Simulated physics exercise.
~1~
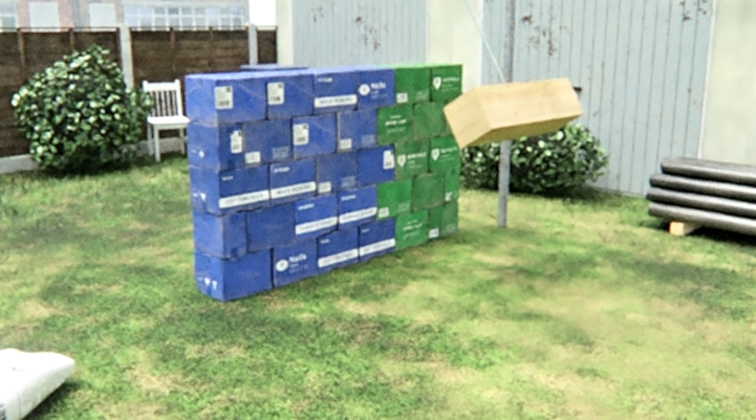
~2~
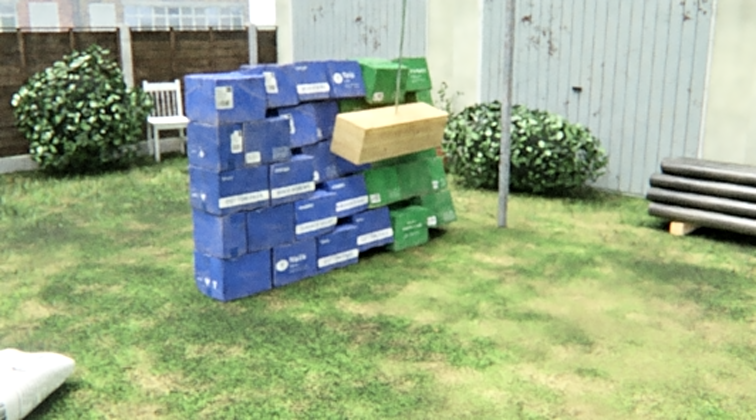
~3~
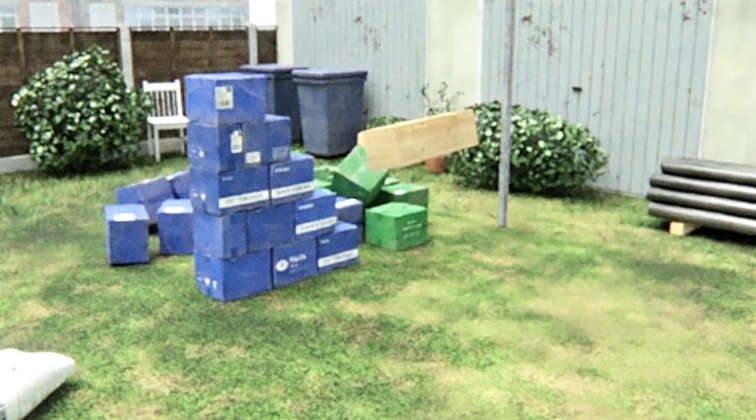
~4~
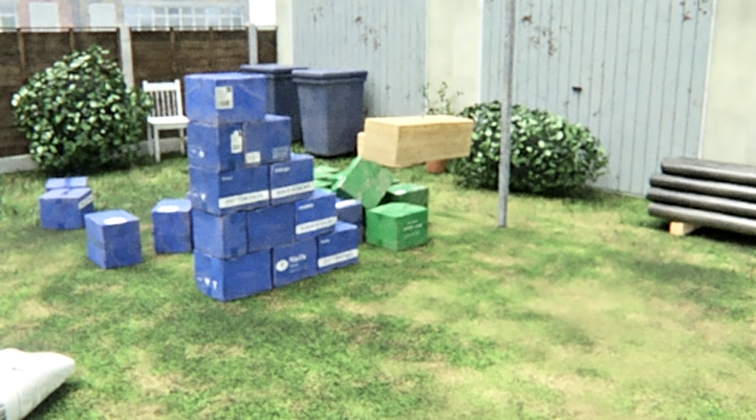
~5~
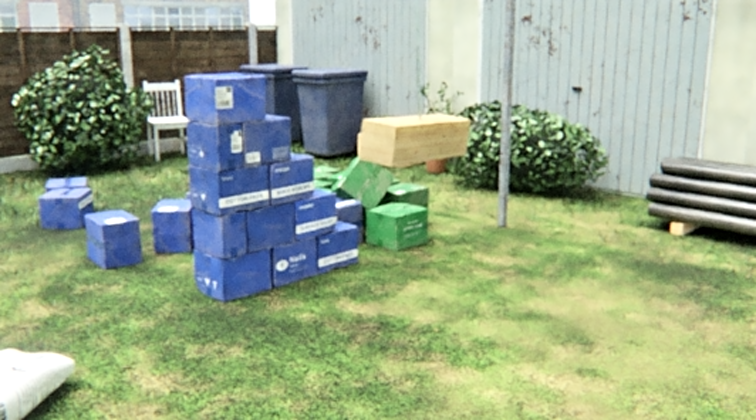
The clip shows a hanging timber beam swinging leftward into a wall of blue and green cartons on a lawn, knocking most of the green end and many blue cartons down. The beam drifts back slightly and settles above the heap, while a stepped stack of blue cartons remains standing.
